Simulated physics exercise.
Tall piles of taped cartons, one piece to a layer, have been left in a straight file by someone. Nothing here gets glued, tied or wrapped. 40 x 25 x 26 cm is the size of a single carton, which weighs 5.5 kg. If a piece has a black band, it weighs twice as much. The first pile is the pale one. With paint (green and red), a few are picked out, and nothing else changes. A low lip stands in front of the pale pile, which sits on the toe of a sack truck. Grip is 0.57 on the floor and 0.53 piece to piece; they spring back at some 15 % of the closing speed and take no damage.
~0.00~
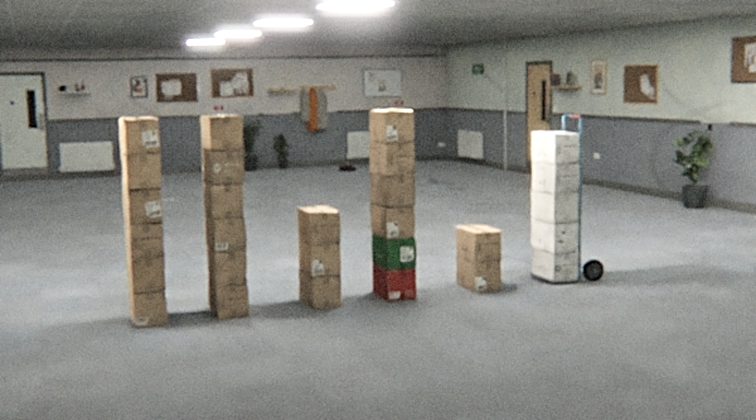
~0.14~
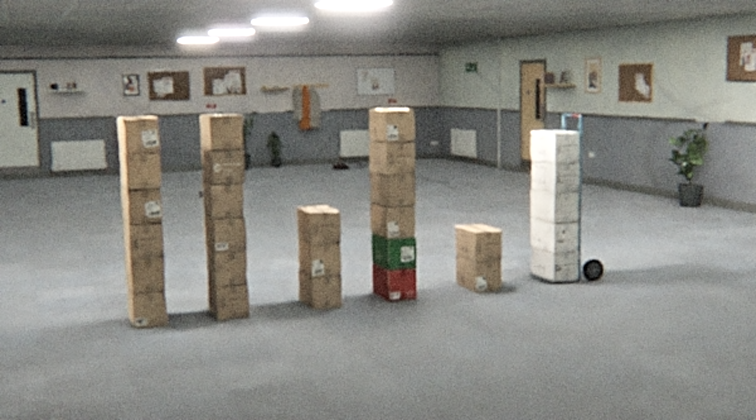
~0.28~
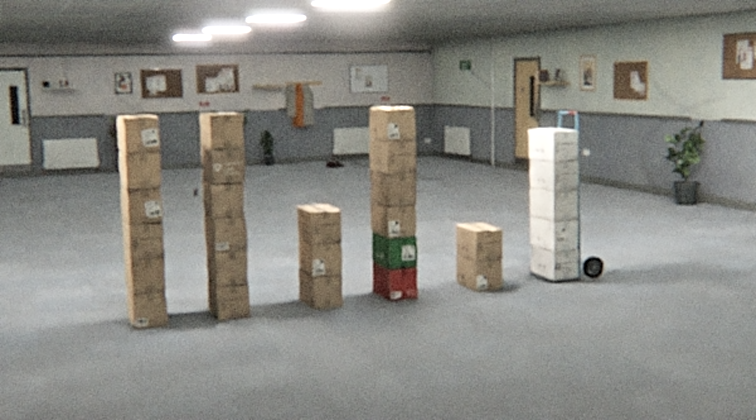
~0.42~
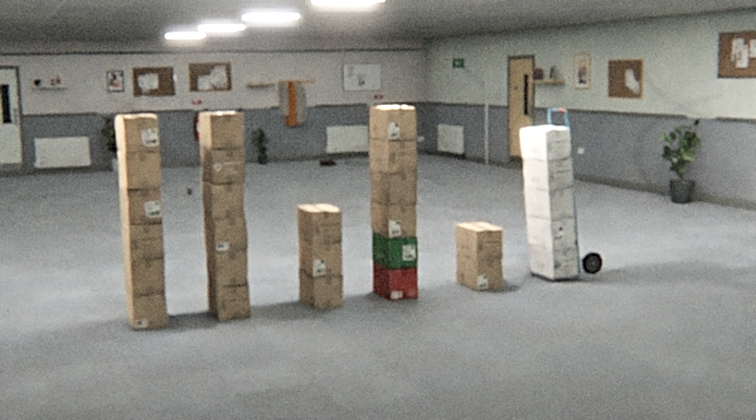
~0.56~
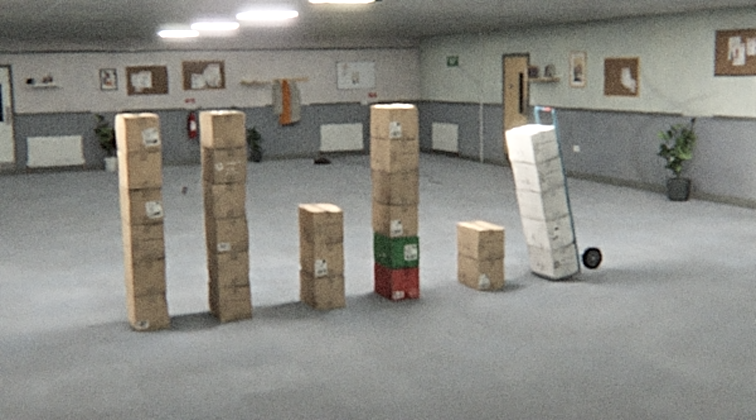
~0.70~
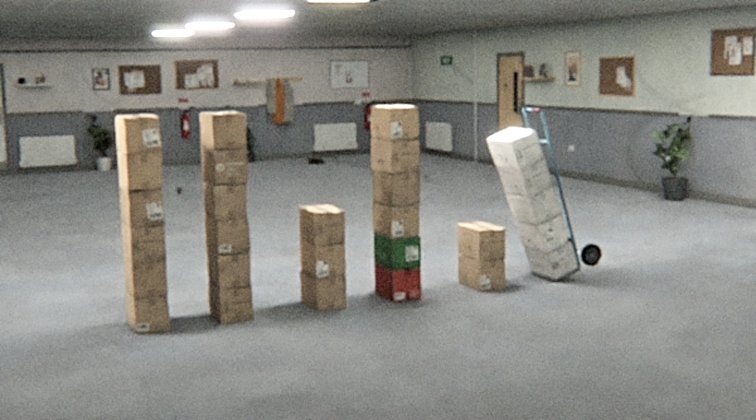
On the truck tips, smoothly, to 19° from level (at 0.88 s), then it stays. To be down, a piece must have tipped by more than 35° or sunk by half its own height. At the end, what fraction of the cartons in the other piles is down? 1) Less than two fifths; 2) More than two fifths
The answer is 1.
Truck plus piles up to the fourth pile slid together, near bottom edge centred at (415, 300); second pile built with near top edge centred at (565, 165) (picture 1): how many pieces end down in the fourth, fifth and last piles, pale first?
In that case fourth 3, fifth 0, last 0.
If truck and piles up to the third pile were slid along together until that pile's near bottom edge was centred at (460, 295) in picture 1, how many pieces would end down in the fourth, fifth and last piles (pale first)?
In that case fourth pile 0, fifth pile 0, last pile 0.
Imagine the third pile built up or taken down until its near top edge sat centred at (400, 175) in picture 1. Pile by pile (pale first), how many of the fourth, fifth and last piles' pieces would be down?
You'd get fourth 0, fifth 0 and last 0.
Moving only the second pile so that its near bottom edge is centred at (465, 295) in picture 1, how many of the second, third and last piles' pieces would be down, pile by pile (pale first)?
You'd end with the second pile at 0, the third at 0 and the last at 0 down.
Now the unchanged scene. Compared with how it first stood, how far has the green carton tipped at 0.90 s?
Near 0 degrees from where it started.
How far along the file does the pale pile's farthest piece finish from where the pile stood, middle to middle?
Distance along: Near 120 cm.
After 0.90 s, 5 of the pale pile down; none of the 23 other cartons down.
After 1.26 s, 4 of the pale pile down; none of the 23 other cartons down, 5 disturbed; green carton 30 mm from its place.
After 2.78 s, 5 of the pale pile down; none of the 23 other cartons down, 3 disturbed; green carton 27 mm from its place.
In the end (5.1 s), 5 of the pale pile down; none of the 23 other cartons down, 6 disturbed; green carton 29 mm from its place; red carton unmoved. That is 0 per cent. From the last view, middles, green carton near (394, 250), red carton near (397, 281).
